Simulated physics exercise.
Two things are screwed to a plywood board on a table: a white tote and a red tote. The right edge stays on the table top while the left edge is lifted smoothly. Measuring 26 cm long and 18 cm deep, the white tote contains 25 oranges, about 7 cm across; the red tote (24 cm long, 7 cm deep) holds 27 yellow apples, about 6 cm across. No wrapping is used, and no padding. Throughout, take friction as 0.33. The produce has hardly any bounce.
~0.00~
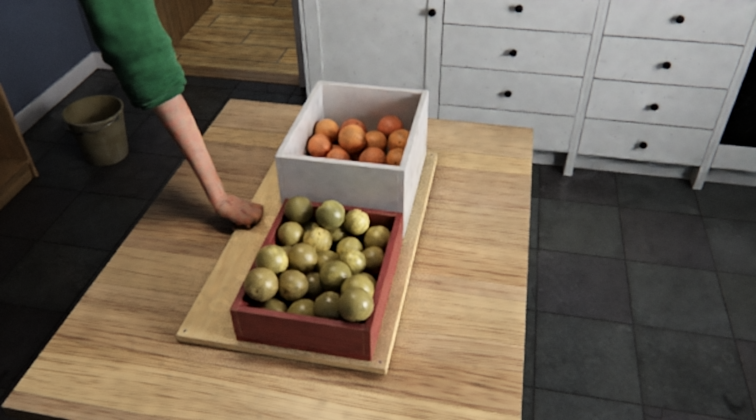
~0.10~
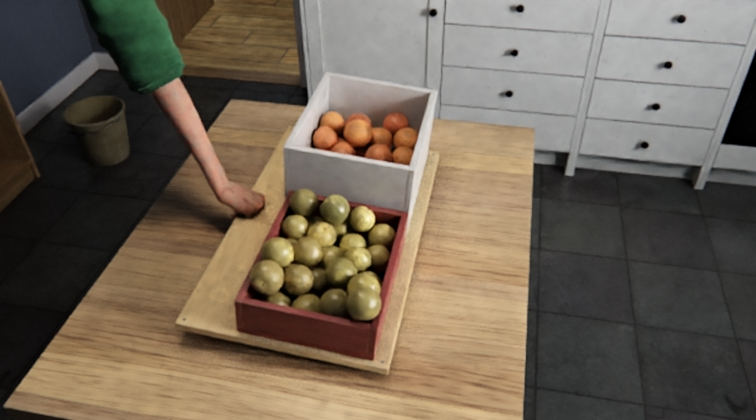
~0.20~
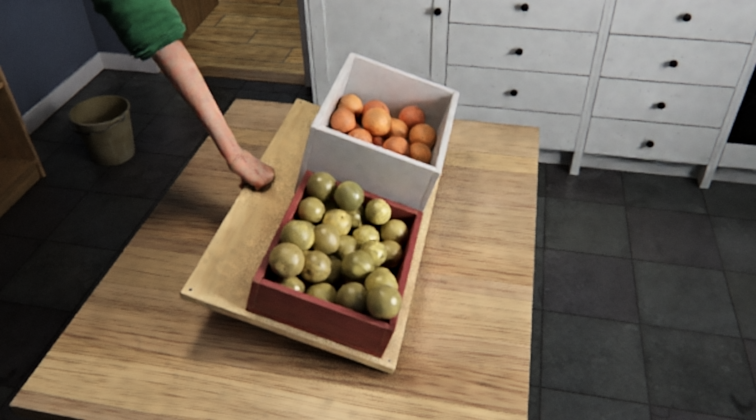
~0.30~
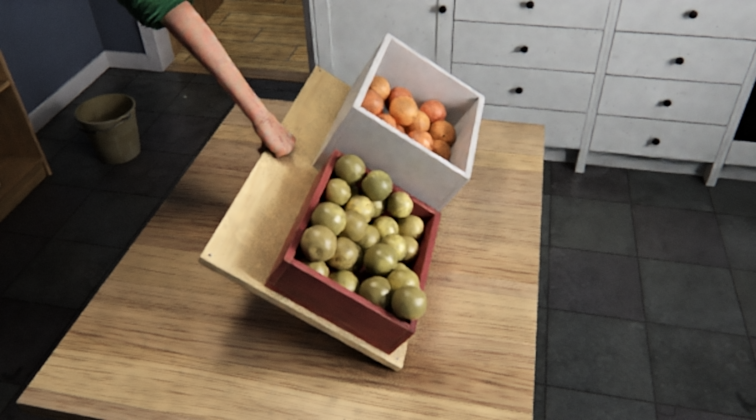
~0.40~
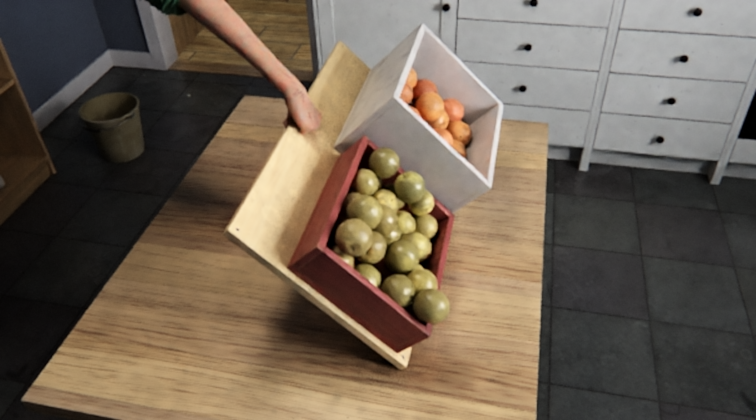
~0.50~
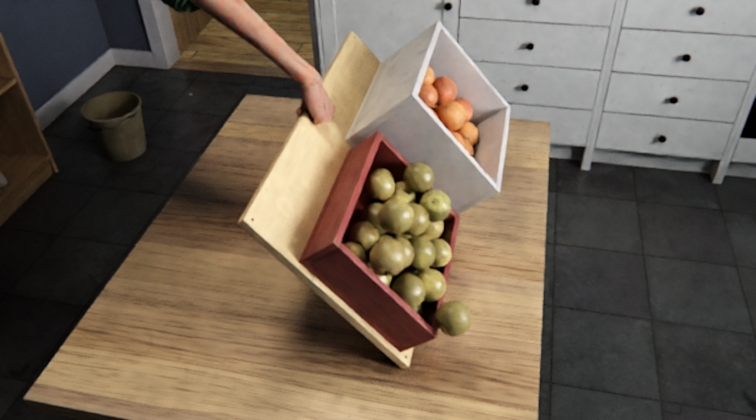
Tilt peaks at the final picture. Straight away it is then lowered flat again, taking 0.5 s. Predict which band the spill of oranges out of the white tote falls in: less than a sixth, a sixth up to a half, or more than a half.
It holds above five-sixths.
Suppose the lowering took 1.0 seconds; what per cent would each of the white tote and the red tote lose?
In that case white tote 0 %, red tote 30 %.
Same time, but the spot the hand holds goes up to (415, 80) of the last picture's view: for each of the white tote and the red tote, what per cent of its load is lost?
In that setup the white tote sheds 40 per cent of its load, while the red tote sheds 80 per cent.
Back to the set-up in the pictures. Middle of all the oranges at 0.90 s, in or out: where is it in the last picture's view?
In the last view, the centre sits near (393, 159).
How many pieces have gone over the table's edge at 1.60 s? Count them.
Estimated number of pieces: About 4.
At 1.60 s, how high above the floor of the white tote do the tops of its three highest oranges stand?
Height: Roughly 14 cm.
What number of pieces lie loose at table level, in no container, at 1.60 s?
The number is some 1.
After 0.68 s, tilt 35°; the white tote has all 25 and the red tote is down by 5 of 27.
After 0.90 s, tilt 5°; the white tote has all 25 and the red tote is down by 5 of 27.
After 1.20 s, tilt 0°; the white tote has all 25 and the red tote is down by 5 of 27.
When it is over (at 1.60 s), the white tote has all 25 and the red tote is down by 5 of 27. Asked share, 0 of 25, 0 per cent.
